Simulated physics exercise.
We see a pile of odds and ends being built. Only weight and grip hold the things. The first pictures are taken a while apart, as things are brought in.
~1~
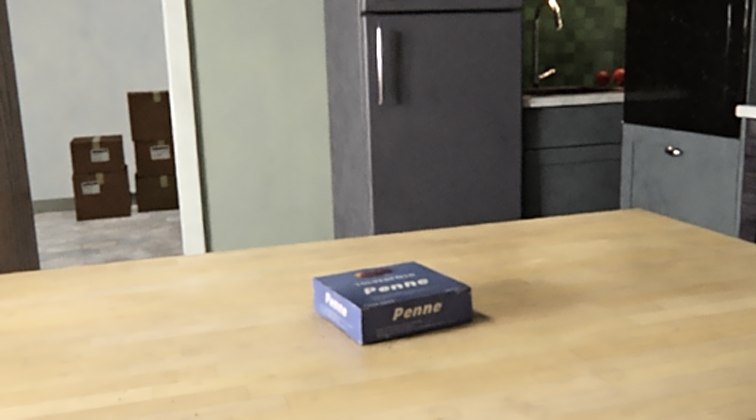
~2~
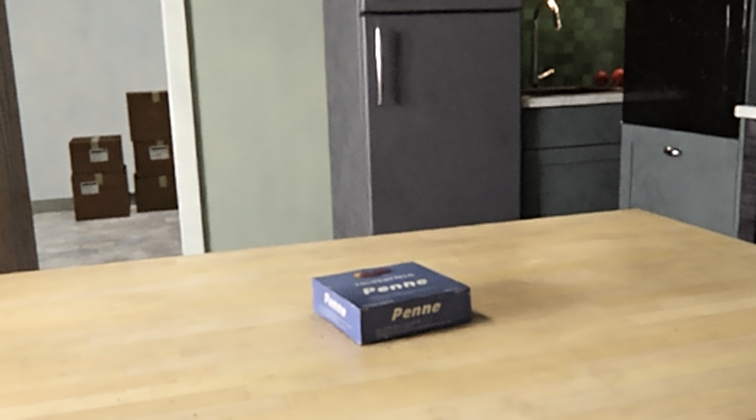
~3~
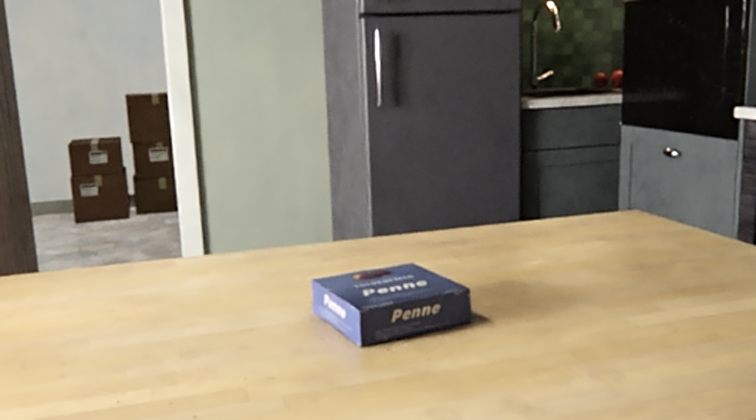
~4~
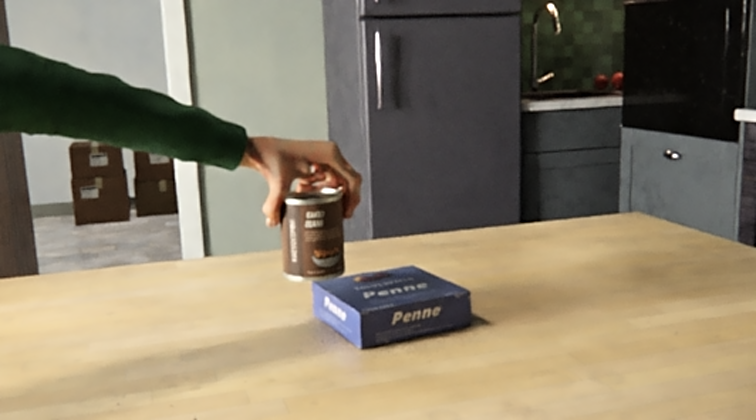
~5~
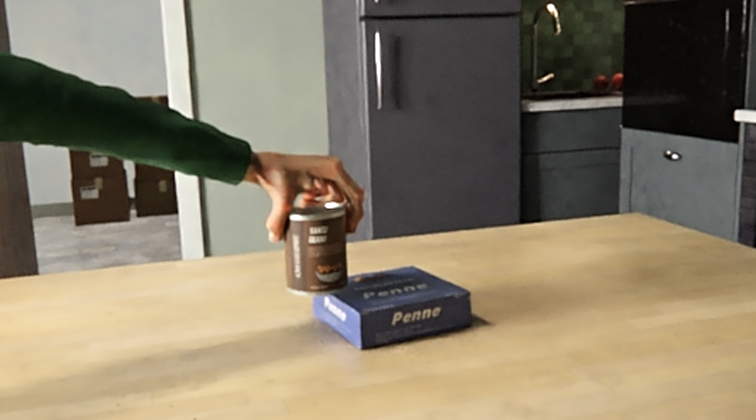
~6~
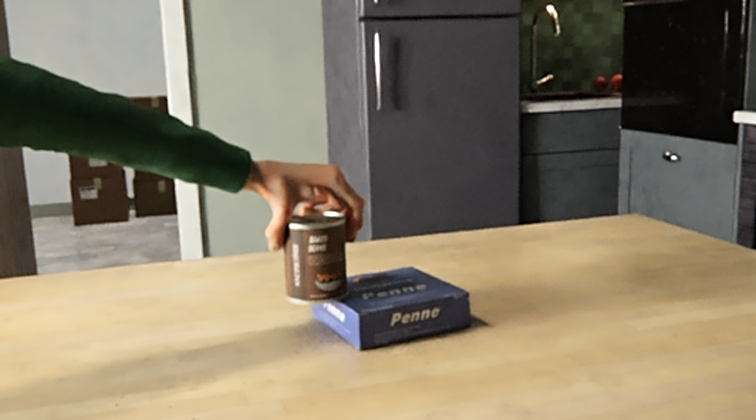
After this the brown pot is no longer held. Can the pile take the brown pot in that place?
As it turns out, it comes apart.
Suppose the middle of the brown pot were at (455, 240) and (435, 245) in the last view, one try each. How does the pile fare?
In the first case it loses its balance; in the second case it stays up.
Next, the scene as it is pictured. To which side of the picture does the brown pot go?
To the left.
Then, 0.30 s past the last view, brown pot now fallen.
Then, 0.40 s past the last view, nothing new.
Finally, fallen, brown pot; blue packet still in place. Final places as the last picture's camera would see them, brown pot near (264, 311). The pile gives way.
